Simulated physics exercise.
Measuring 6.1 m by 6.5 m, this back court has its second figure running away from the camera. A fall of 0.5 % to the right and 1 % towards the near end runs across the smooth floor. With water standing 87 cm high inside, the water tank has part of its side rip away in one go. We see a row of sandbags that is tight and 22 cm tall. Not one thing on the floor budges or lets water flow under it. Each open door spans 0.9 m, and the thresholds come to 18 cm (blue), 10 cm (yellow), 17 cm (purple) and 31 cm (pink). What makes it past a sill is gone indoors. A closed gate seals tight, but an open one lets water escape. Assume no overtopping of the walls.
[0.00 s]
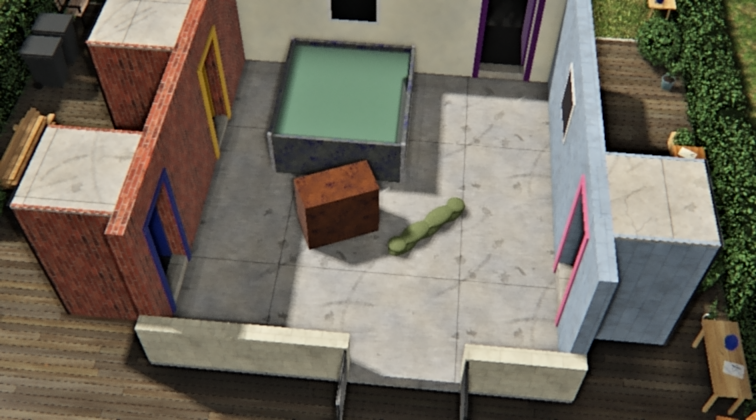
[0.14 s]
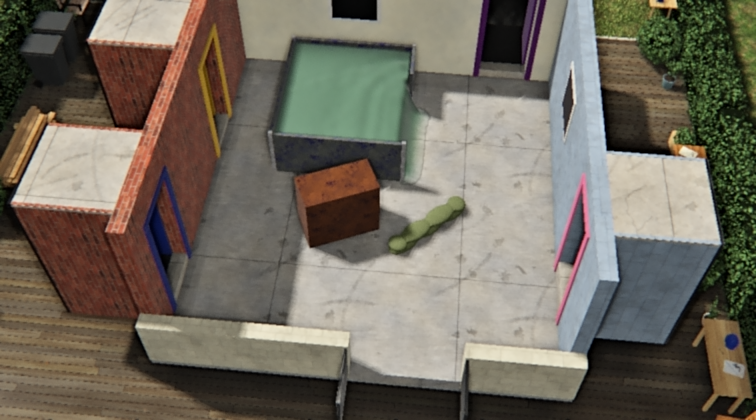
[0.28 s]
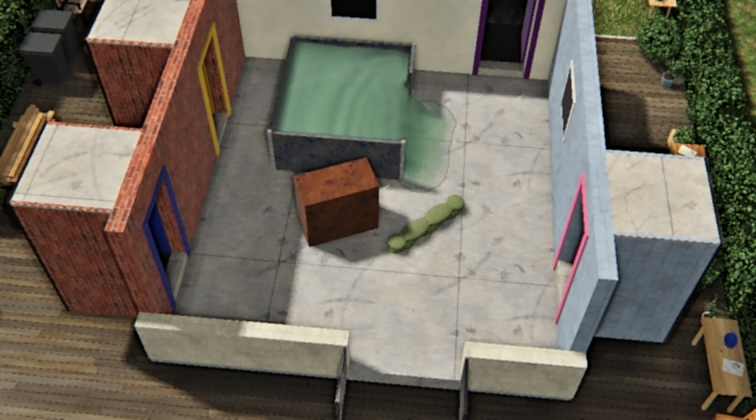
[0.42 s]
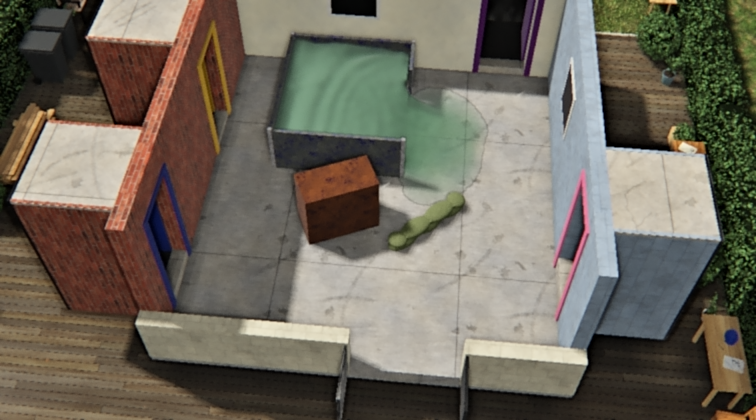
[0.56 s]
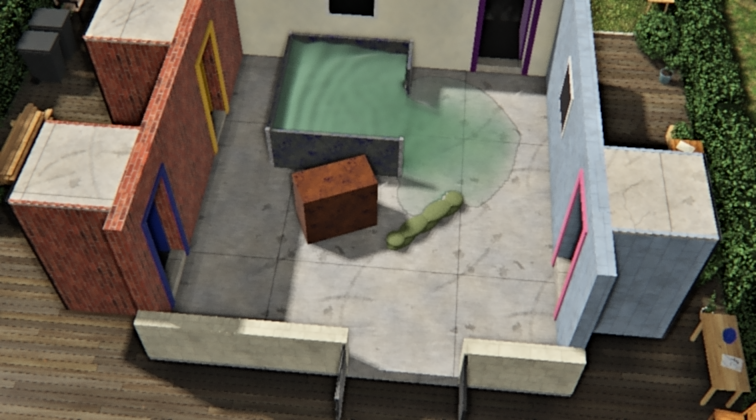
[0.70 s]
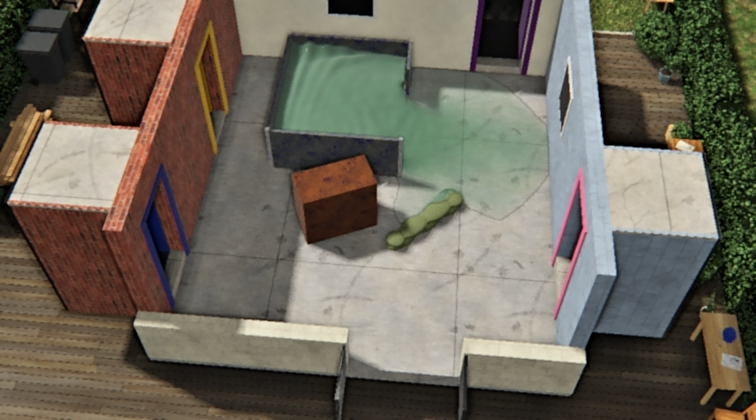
The clip shows an open-topped tank of green water in a walled courtyard; its right side opens and water pours out, fanning across the pale floor towards the right wall, while a rusty block and green object stay still.
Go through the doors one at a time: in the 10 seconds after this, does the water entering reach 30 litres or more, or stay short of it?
Result: Blue door: The total remains smaller than the cap; yellow door: The total remains smaller than the cap; purple door: The total grows larger than the cap; pink door: The total remains smaller than the cap.
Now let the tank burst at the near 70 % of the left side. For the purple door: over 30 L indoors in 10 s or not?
Purple: Falls short.
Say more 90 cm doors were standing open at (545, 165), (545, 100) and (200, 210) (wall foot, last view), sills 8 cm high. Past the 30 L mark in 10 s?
So, in the order given, it's beyond the mark, then beyond the mark, then shy of the mark.
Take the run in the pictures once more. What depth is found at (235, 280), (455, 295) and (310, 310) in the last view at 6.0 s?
About 6, 8 and 5 cm respectively.
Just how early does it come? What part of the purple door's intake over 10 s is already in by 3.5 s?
Roughly 70 percent is in by then.
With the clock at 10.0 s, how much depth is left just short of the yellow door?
Roughly 13.5 centimetres.
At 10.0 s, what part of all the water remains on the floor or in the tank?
Close to 82 in a hundred remains.
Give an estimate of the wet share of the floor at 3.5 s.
60 %.
After 1.4 s water covers 30 % of the floor and is deepest (53 cm) near (541, 163); blue door not reached, yellow door not reached, purple door 10 cm at the sill, 0 L in, pink door not reached.
After 2.2 s water covers 40 % of the floor and is deepest (50 cm) near (538, 80); blue door not reached, yellow door not reached, purple door 29 cm at the sill, 13 L in, pink door 19 cm at the sill, 0 L in.
After 3.5 s water covers 60 % of the floor and is deepest (38 cm) near (549, 370); blue door not reached, yellow door not reached, purple door 29 cm at the sill, 84 L in, pink door 15 cm at the sill, 0 L in.
After 6.0 s water covers 90 % of the floor and is deepest (28 cm) near (549, 370); blue door 16 cm at the sill, 0 L in, yellow door 4 cm at the sill, 0 L in, purple door 15 cm at the sill, 123 L in, pink door 14 cm at the sill, 0 L in.
After 10.0 s water covers 95 % of the floor and is deepest (18 cm) near (549, 370); blue door 15 cm at the sill, 1 L in, yellow door 14 cm at the sill, 11 L in, purple door 9 cm at the sill, 123 L in, pink door 13 cm at the sill, 0 L in.
